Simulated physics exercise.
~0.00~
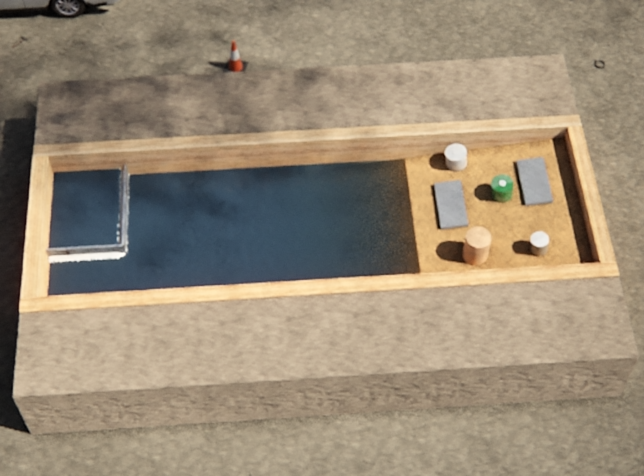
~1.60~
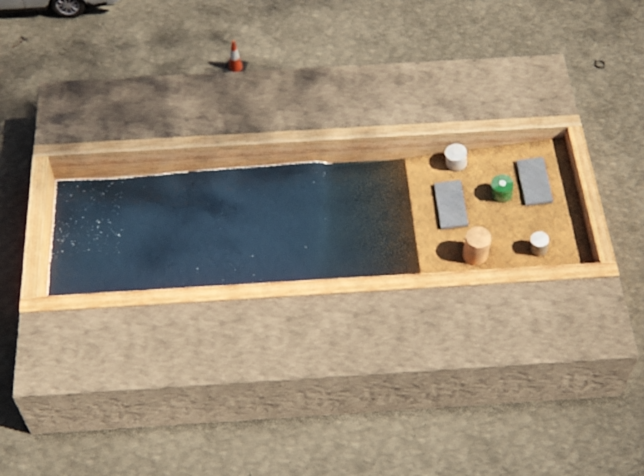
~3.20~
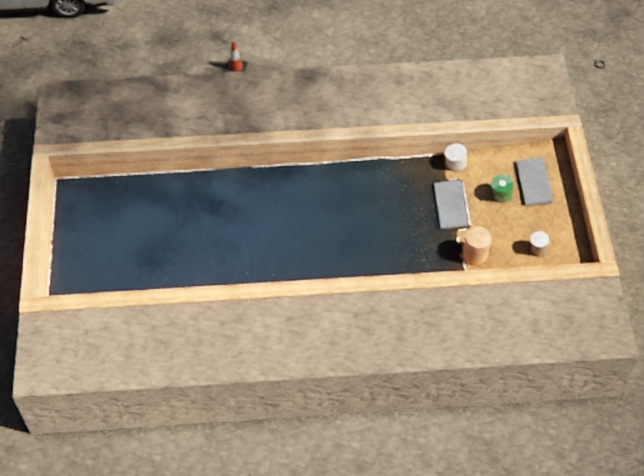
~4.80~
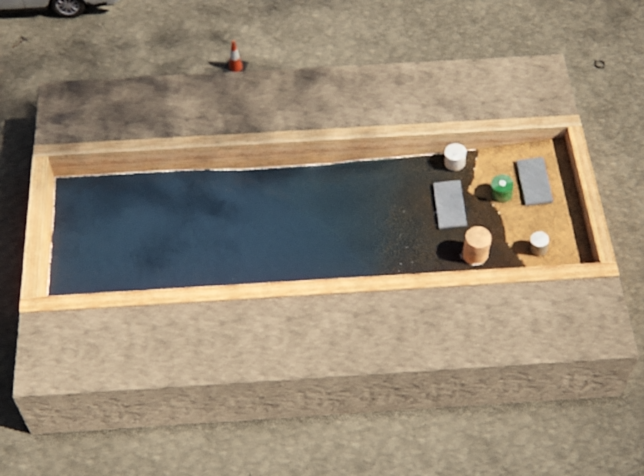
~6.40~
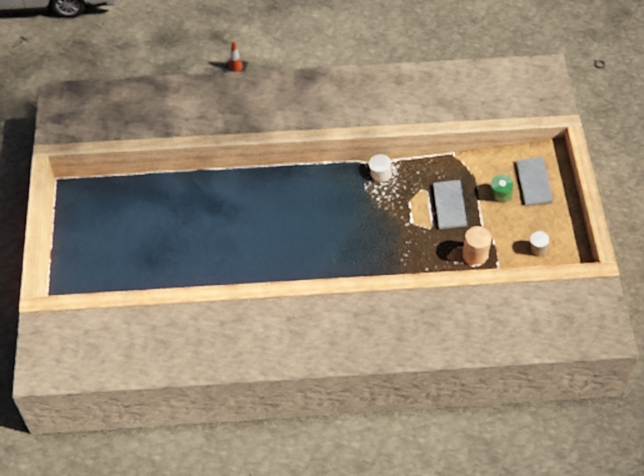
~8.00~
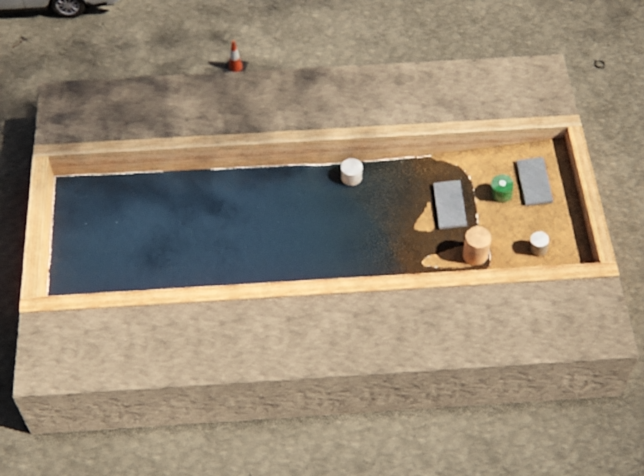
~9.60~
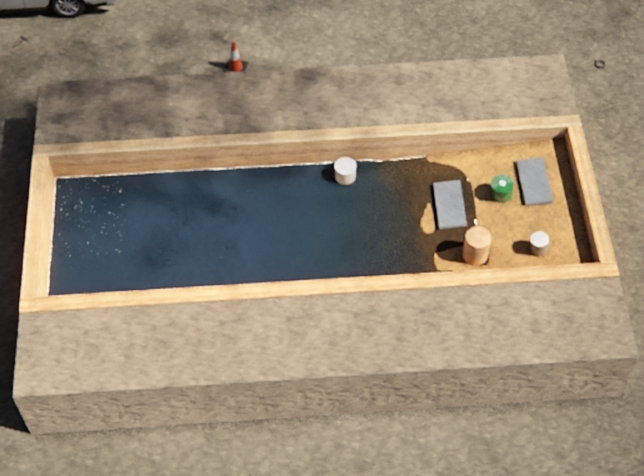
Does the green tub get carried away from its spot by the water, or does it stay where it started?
The green tub stays where it started on the sand.
